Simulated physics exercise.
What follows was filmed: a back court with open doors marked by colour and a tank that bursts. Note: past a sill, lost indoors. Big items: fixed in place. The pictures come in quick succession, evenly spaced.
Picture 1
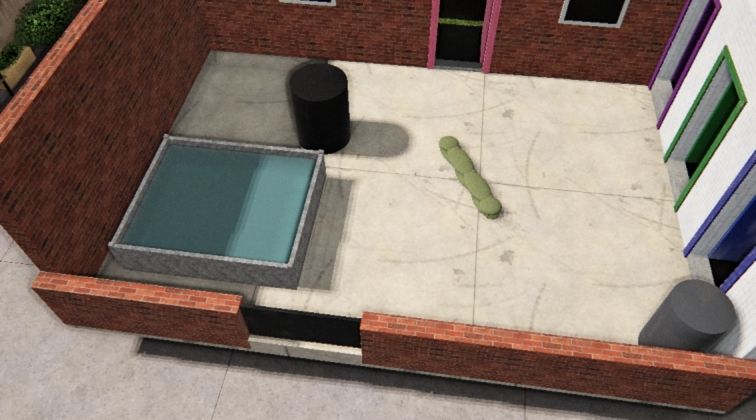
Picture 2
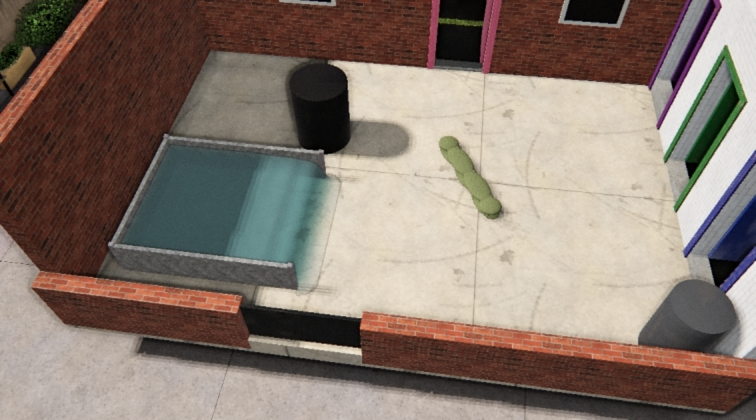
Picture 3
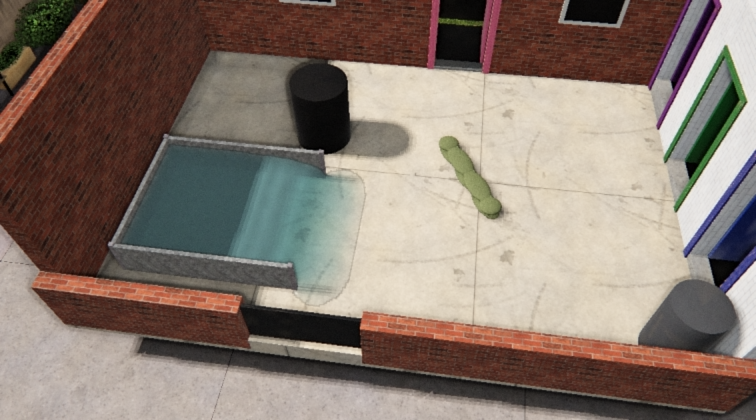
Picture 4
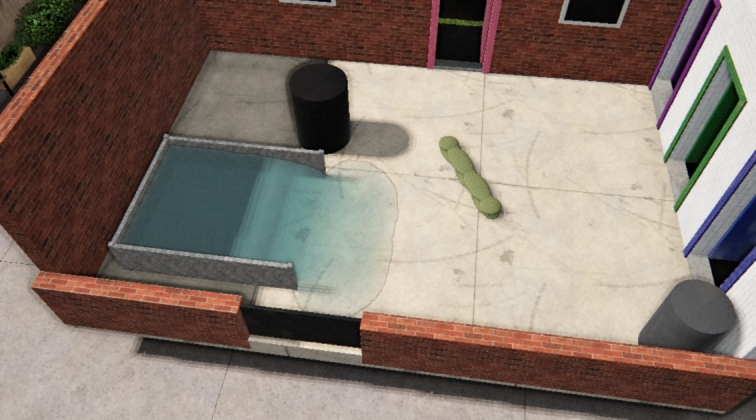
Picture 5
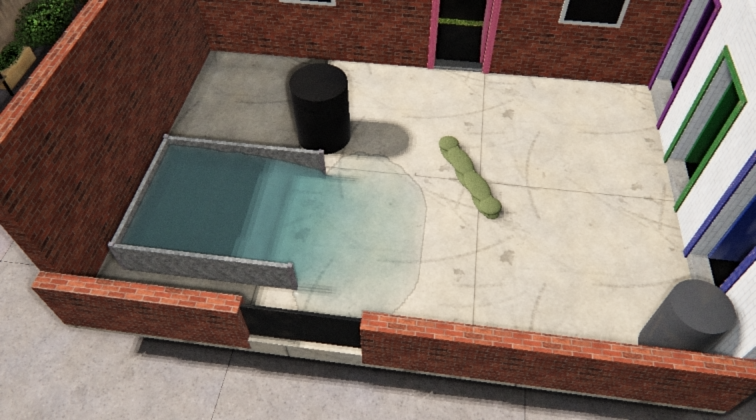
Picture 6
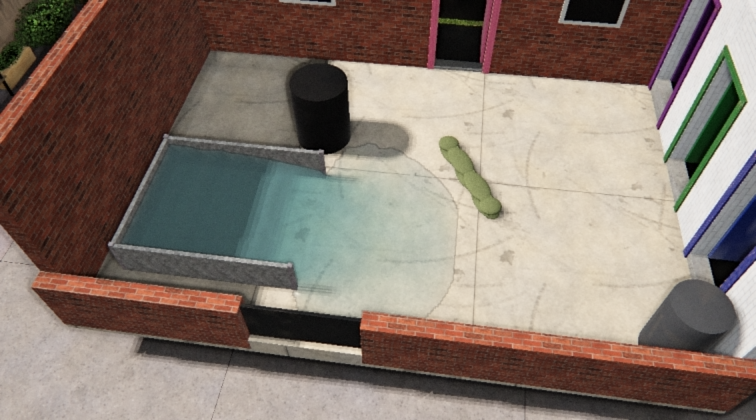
At first, a stone-edged tank of teal water sits whole and still in a brick-walled yard, near a black cylinder and a lumpy green object. Then its right side is gone, and water pours out to the right, spreading in a thin, rounded sheet across the pale floor.
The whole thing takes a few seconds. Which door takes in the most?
The blue door.
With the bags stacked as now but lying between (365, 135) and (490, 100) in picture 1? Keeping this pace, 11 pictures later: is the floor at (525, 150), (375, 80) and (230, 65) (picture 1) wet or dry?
As listed: Covered, no water, not flooded.
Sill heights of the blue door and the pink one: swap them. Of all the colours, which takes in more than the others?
Once the sills are swapped, it's the one in blue.
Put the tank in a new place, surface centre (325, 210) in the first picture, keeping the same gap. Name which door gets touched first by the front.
Answer: The door marked blue.
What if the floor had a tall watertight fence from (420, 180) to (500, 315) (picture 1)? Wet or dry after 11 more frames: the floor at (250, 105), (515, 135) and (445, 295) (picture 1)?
Spot by spot, my read is still bare, then still bare, then reached by the flood.
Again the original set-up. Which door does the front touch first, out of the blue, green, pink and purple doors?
It would be the blue one.
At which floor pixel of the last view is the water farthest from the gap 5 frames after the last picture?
About (589, 281).
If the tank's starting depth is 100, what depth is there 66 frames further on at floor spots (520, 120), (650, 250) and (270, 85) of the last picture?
About 14, 8 and 8 percent, in that order.
A moment on, water covers 25 % of the floor; blue door not reached, pink door not reached, green door not reached, purple door not reached.
Next, water covers 40 % of the floor; blue door wet at the sill, nothing in, pink door not reached, green door not reached, purple door not reached.
Then, water covers 50 % of the floor; blue door some in, pink door a trickle in, green door wet at the sill, nothing in, purple door not reached.
Later, water covers 75 % of the floor; blue door a lot in, pink door a trickle in, green door wet at the sill, nothing in, purple door wet at the sill, nothing in.
In the end, water covers 90 % of the floor; blue door a lot in, pink door some in, green door wet at the sill, nothing in, purple door wet at the sill, nothing in; the blue door has let in the most.
